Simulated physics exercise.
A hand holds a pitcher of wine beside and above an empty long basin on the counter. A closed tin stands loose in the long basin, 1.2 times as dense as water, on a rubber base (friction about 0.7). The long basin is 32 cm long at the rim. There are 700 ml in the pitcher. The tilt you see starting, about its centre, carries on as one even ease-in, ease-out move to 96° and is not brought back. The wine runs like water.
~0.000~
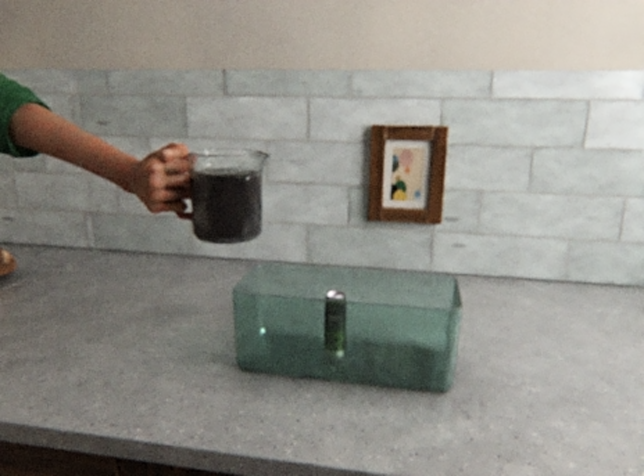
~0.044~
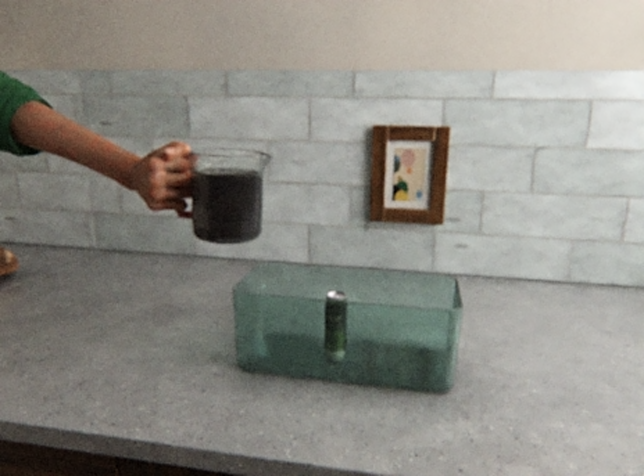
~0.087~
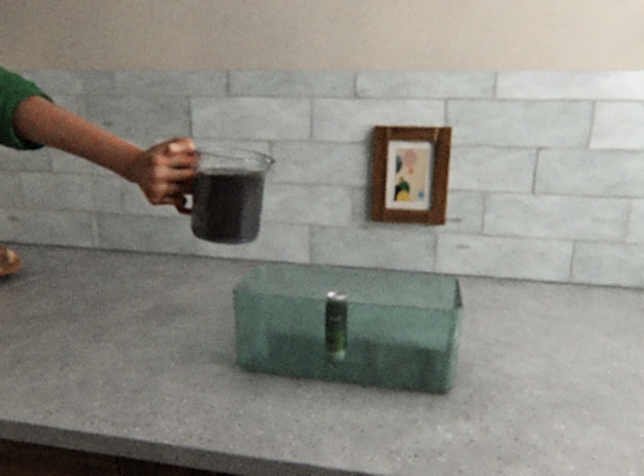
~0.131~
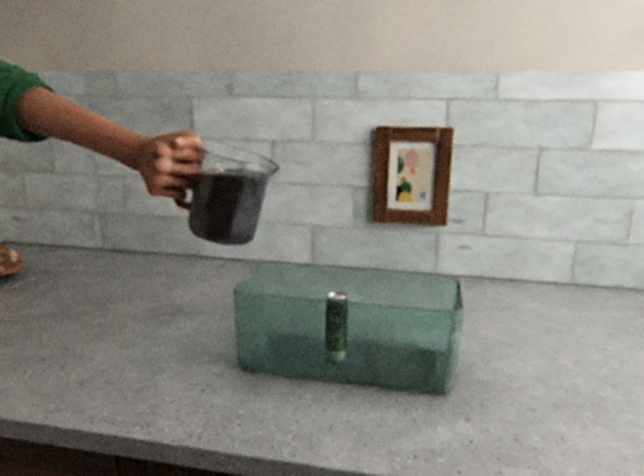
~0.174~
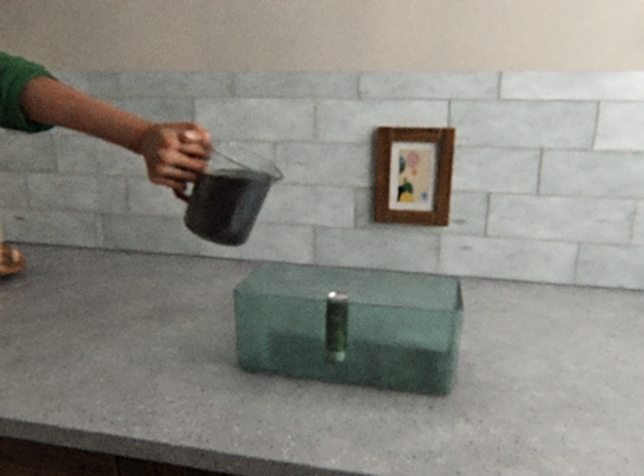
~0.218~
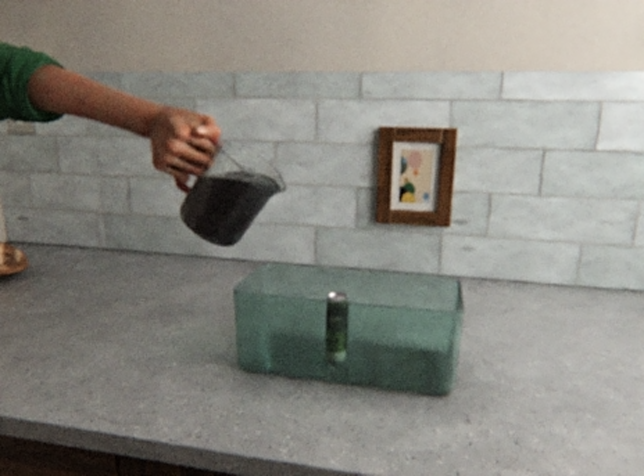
A hand reaching in from the left in a green sleeve holds a clear pitcher of dark liquid above a grey speckled counter, seen from the front and slightly above. Below stands a long, see-through green basin with a small green tin inside, and a brown-framed picture hangs on the pale tiled wall behind. The pitcher starts upright, then the hand tips it steadily rightward, while the basin and tin stay still.
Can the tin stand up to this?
The tin goes over.
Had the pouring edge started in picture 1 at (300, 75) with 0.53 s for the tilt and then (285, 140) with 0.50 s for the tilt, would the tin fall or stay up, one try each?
First it remains upright; then it keeps standing.
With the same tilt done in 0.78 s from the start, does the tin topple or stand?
Then it falls.
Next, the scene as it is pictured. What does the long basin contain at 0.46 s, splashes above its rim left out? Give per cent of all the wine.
About 10 per cent.
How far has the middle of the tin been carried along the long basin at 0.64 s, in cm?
About 3 cm.
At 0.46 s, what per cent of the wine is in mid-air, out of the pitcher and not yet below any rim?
Some 22 per cent.
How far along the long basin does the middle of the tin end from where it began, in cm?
About 9.0 cm.
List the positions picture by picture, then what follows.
Tilt 0°; pouring edge (269, 155); surface from (196, 171) to (260, 173); the long basin's rim runs from (245, 277) to (459, 293); the tin's top is at (336, 298), in the first picture.
Tilt 2°; pouring edge (271, 157); surface from (197, 171) to (261, 174), in the second picture.
Tilt 6°; pouring edge (274, 161); surface from (200, 170) to (263, 175), in the third picture.
Tilt 14°; pouring edge (279, 168); surface from (202, 171) to (267, 176), in the fourth picture.
Tilt 23°; pouring edge (283, 178); surface from (201, 183) to (271, 178), in the fifth picture.
Tilt 35°; pouring edge (286, 190); surface from (197, 187) to (280, 184), in the sixth picture.
Then, 0.46 s in, the tilt is 92° and 66 per cent is still to pour; the tin stands where it began.
Then, 0.64 s in, the tilt is 96° and 27 per cent is still to pour; the tin stands 3 cm from where it began.
Then, 0.83 s in, the tilt is 96° and 11 per cent is still to pour; the tin leans 30°.
Then, 1.03 s in, the tilt is 96° and 4 per cent is still to pour; the tin lies on its side.
Finally, the tin lies on its side.
